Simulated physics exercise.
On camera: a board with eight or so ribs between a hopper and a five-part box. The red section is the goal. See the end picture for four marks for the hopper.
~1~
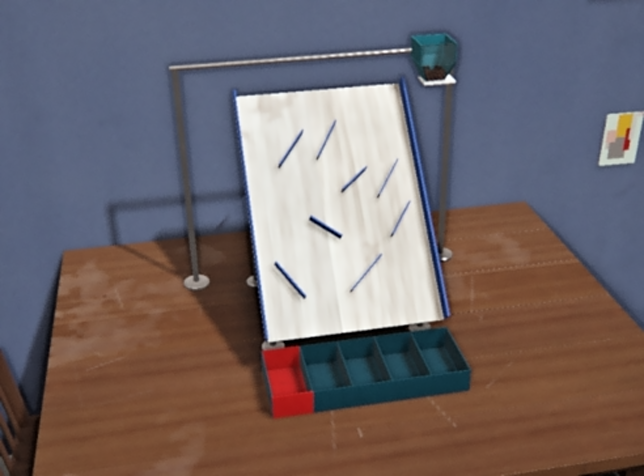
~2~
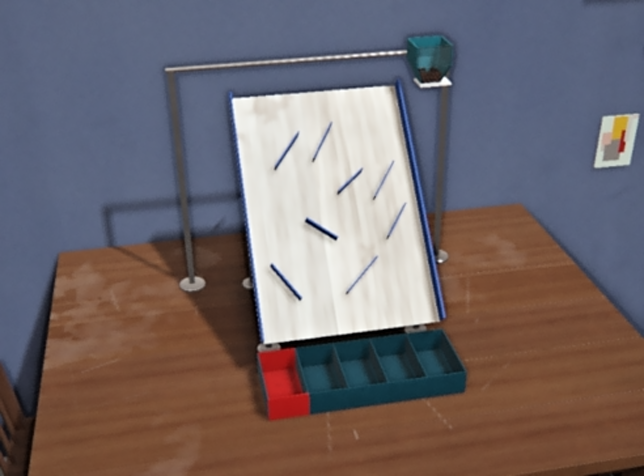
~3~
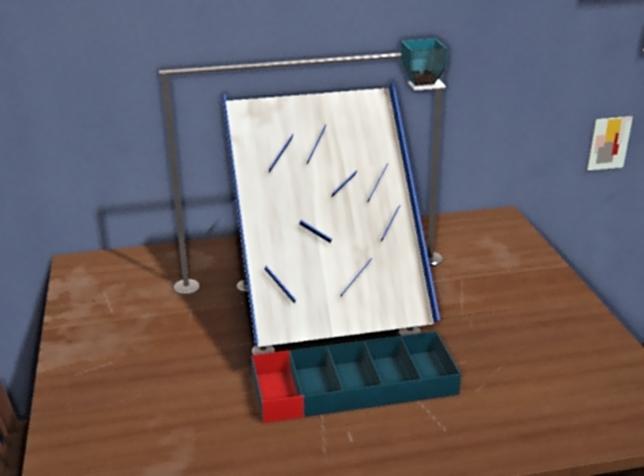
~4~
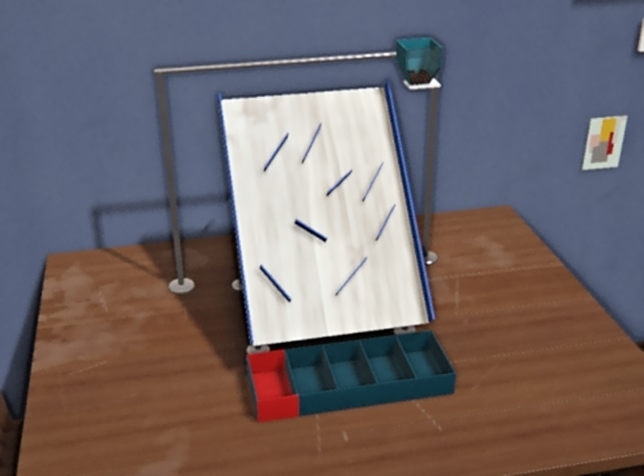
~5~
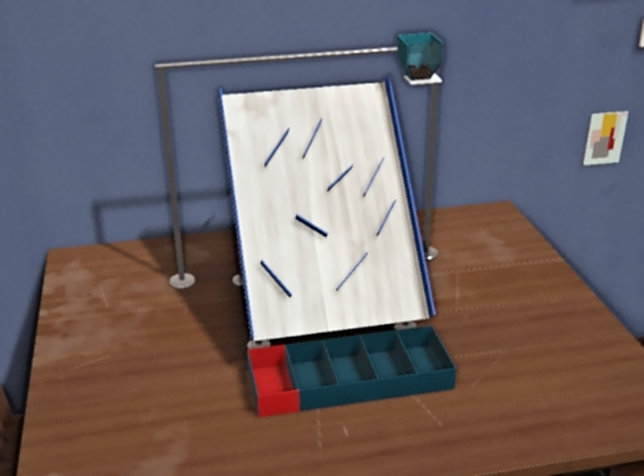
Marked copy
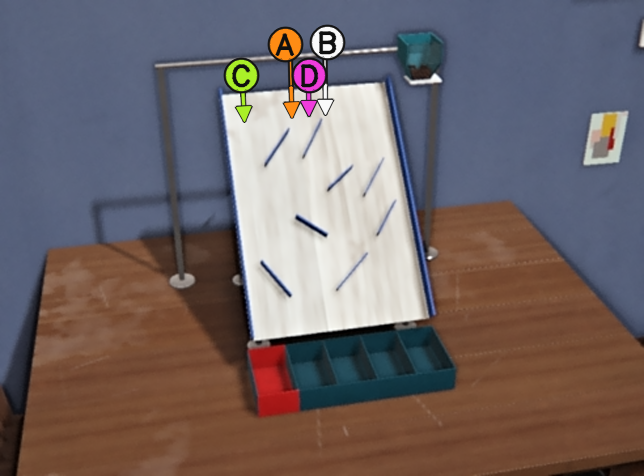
On a wooden table, a ribbed board stands above a sectioned box; nothing on it moves.
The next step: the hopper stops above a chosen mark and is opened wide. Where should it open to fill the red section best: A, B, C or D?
Go for C.
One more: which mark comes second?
Mark A.
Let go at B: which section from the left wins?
It is the second one.
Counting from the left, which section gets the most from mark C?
The first.
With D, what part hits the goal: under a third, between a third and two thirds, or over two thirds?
Under a third.
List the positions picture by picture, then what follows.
Hopper near (433, 72), allspice berries, door shut, in the first frame.
Ribs (276, 166) to (299, 131), (314, 158) to (332, 121), (339, 191) to (363, 168), in the second frame.
Ribs (370, 198) to (388, 163), (300, 220) to (333, 240), (383, 238) to (400, 205), in the third frame.
Ribs (261, 264) to (291, 300), (337, 293) to (367, 257), in the fourth frame.
Red section near (279, 402), number 1 of 5 from the left, in the fifth frame.
On the marked copy, mark A meets the board at (291, 112); mark B meets the board at (325, 109); mark C meets the board at (244, 116); mark D meets the board at (308, 110).
With A, close to a quarter in the red section, the bulk in other sections, only a few outside the box.
With B, only a few in the red section, all but a few in other sections, only a few outside the box.
With C, close to half in the red section, close to a third in other sections, a small share outside the box.
With D, a small share in the red section, the bulk in other sections, only a few outside the box.
